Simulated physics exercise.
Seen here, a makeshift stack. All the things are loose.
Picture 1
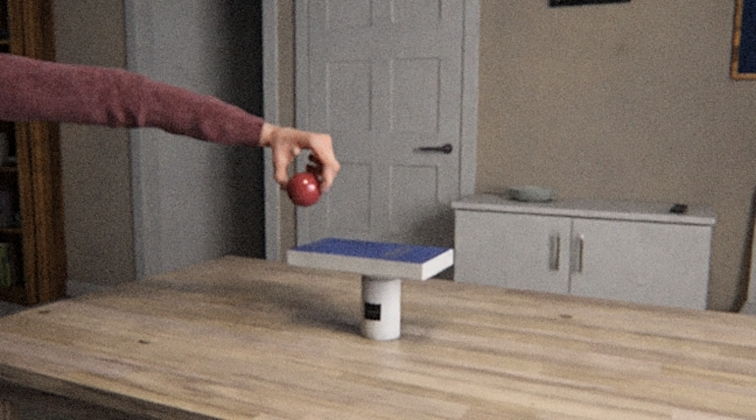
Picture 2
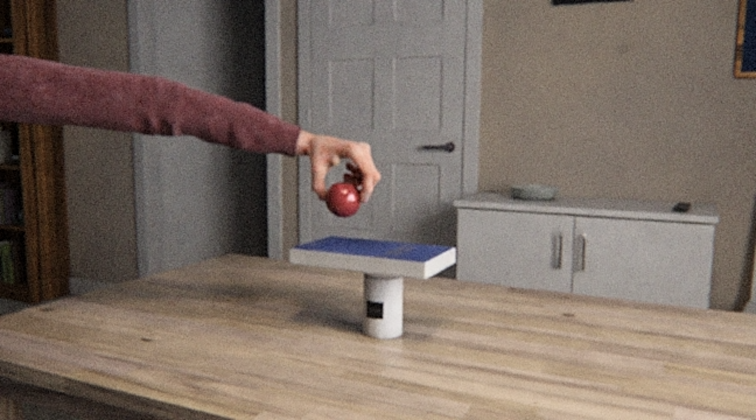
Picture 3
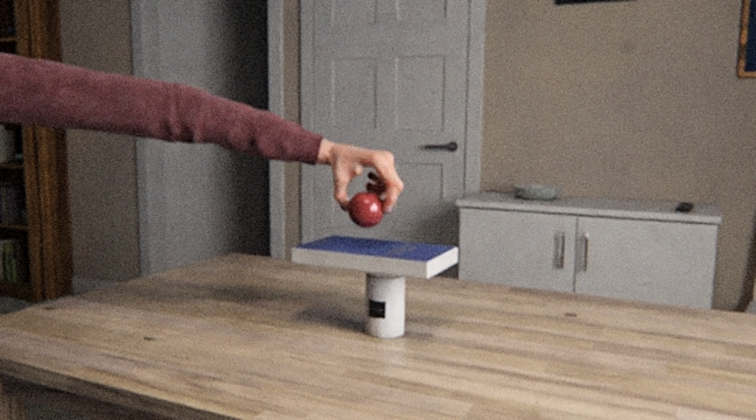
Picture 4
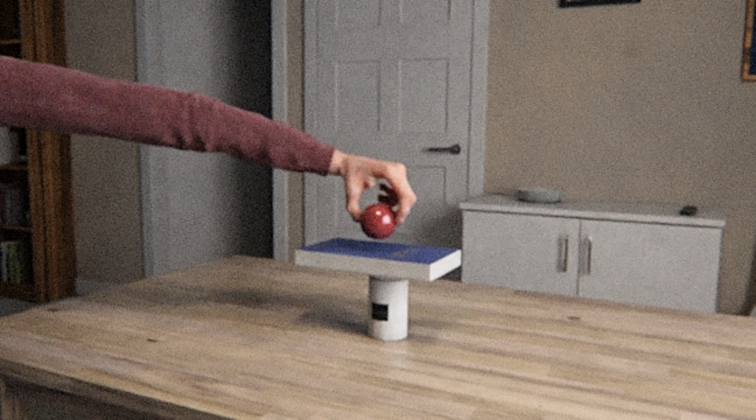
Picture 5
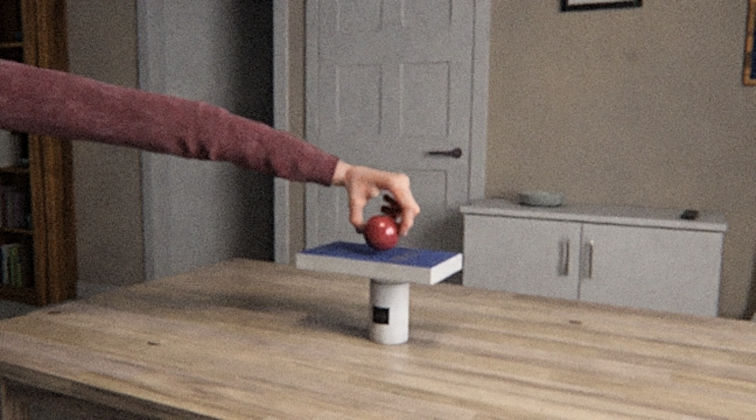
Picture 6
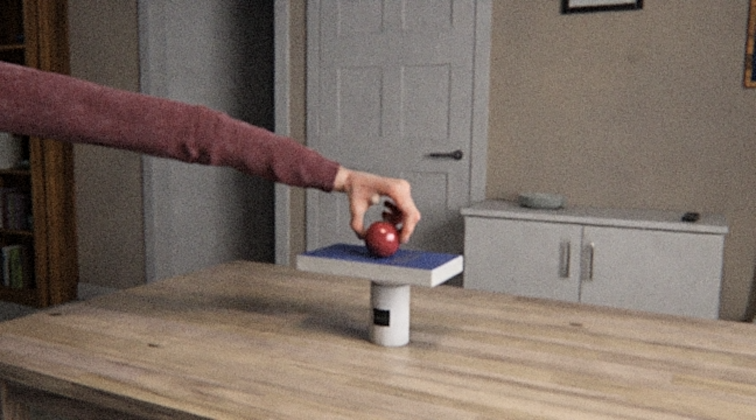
The clip shows a hand in a maroon sleeve carrying a red tomato rightward and down toward a blue-covered book balanced on a white jar, then setting it on the book near the middle, fingers still around it.
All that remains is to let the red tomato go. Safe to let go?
As it turns out, it stays up.
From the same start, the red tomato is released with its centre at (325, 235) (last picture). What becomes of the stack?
Then it comes apart.
Then, 0.20 s on from there, no change.
Then, 0.30 s on from there, red tomato resting near (383, 239).
Then, 0.90 s on from there, red tomato resting near (382, 239).
In the end, all 3 unmoved. At the end, from the last picture's camera, red tomato near (382, 239). The stack keeps its balance.
